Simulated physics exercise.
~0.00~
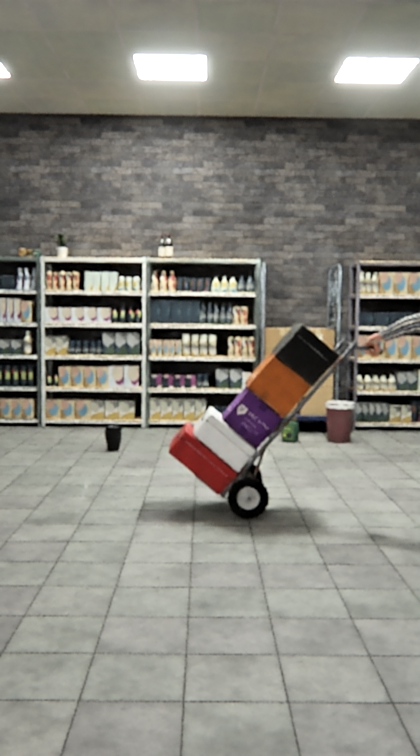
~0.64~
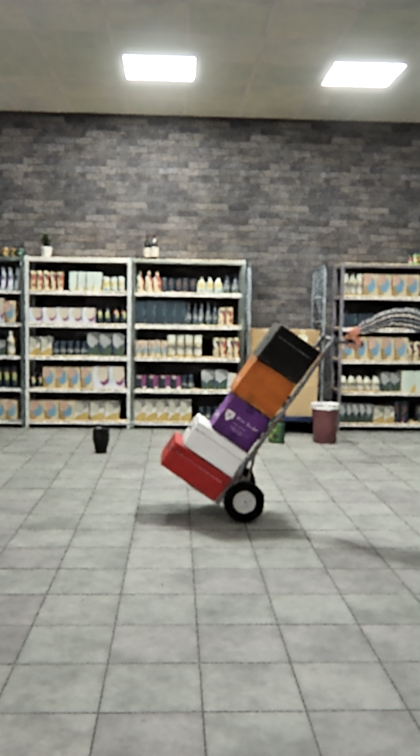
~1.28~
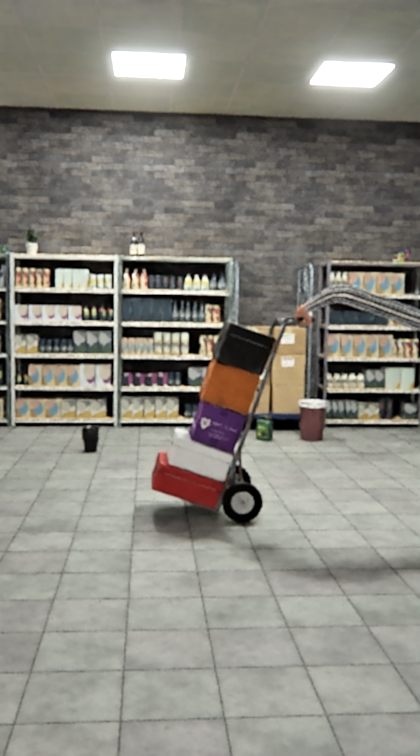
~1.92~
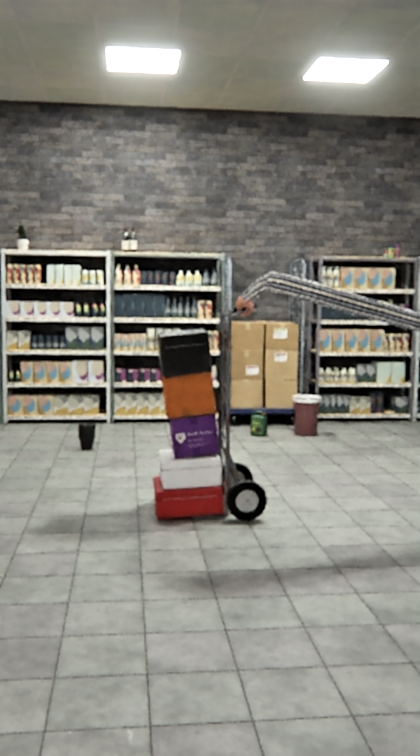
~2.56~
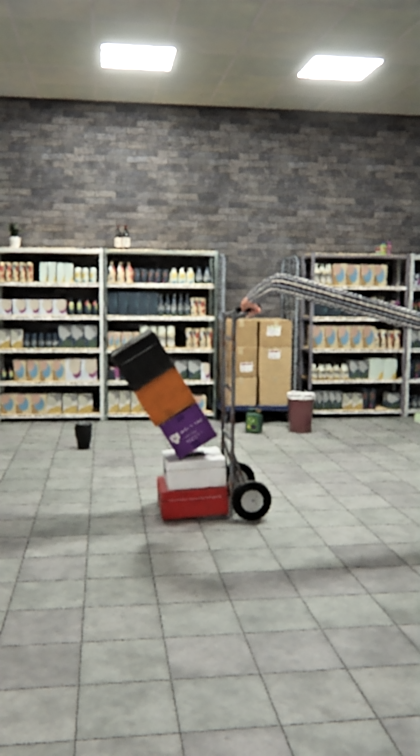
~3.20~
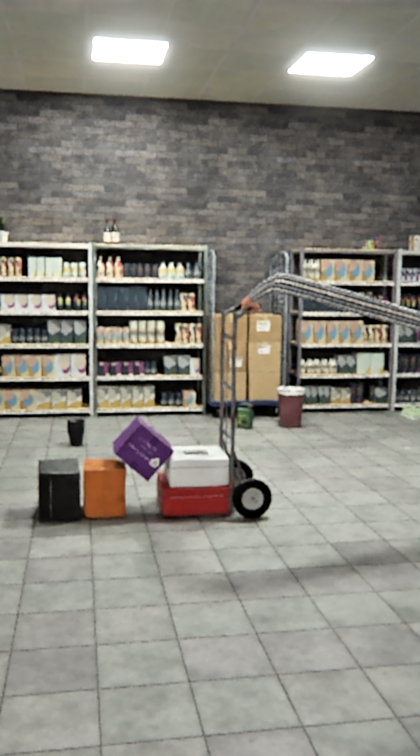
Stacked boxes on a hand truck swinging upright, the black, orange and purple ones toppling left off the white and red toolboxes.
